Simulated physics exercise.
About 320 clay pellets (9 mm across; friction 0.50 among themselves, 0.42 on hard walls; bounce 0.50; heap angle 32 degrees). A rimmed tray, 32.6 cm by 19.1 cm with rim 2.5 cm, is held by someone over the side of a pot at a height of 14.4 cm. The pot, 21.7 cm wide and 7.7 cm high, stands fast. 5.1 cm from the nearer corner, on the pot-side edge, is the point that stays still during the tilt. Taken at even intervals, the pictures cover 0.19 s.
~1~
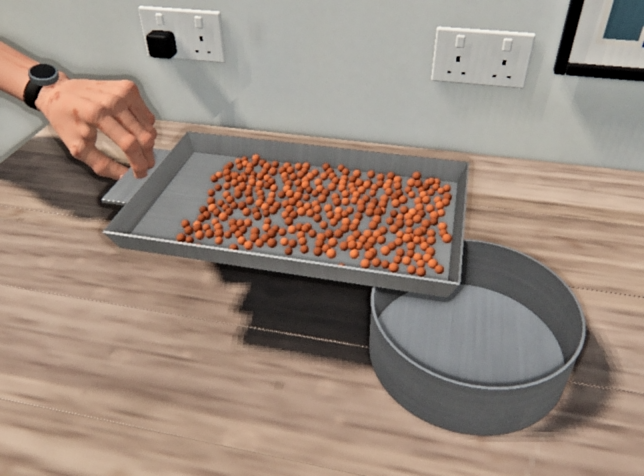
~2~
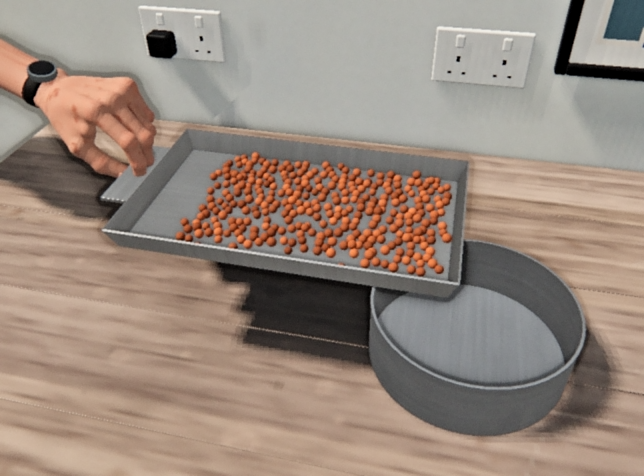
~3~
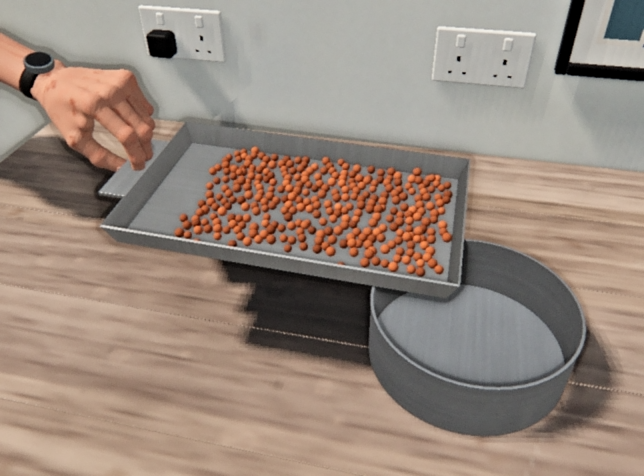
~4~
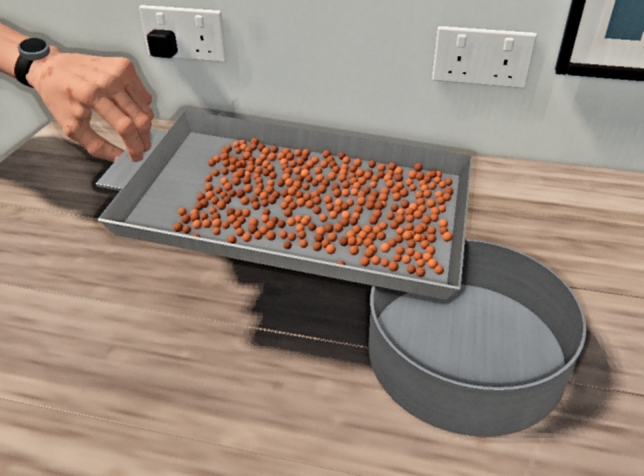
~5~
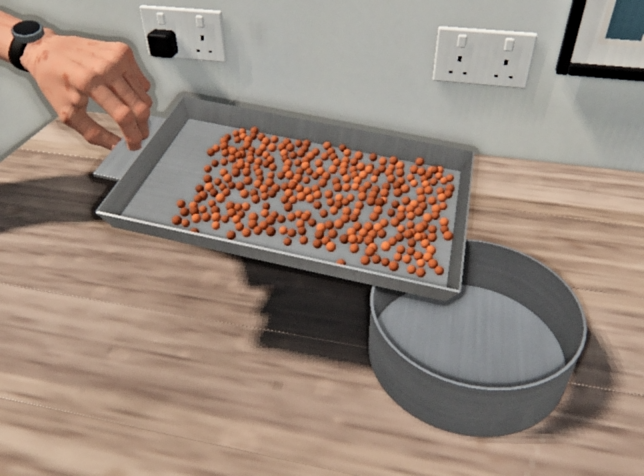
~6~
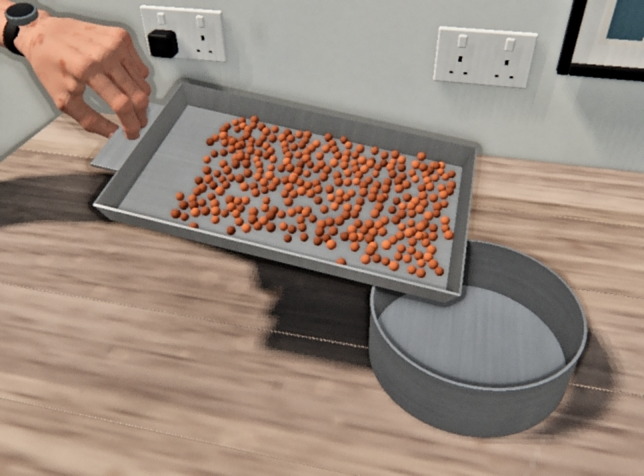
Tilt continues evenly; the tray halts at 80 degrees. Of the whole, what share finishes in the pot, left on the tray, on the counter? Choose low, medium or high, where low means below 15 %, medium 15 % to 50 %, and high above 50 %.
Shares - pot: High, left on the tray: Low, counter: Medium.
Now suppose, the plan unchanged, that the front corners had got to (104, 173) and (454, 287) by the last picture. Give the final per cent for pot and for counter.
That works out as pot 85 and counter 10.
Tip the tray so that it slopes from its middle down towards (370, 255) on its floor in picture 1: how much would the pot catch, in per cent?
Roughly 85 per cent.
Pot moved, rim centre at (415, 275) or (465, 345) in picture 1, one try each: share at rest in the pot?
5 % and 95 %.
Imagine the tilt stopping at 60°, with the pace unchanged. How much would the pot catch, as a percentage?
Around 10 per cent, then.
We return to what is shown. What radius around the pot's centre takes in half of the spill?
Distance: Around 16 cm.
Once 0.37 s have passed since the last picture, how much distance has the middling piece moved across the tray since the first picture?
It has moved some 6 cm from its start.
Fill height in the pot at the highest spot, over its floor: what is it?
Close to 2.5 cm up.
Then, 0.37 s after the last picture, tilt 45 degrees; the tray holds 100 %, the pot 0 %.
Then, 0.62 s after the last picture, tilt 67 degrees; the tray holds 100 %, the pot 0 %.
Then, 0.97 s after the last picture, tilt 80 degrees; the tray holds 55 %, the pot 15 %.
In the end, pot 60 %, tray 5 %, counter 35 %.
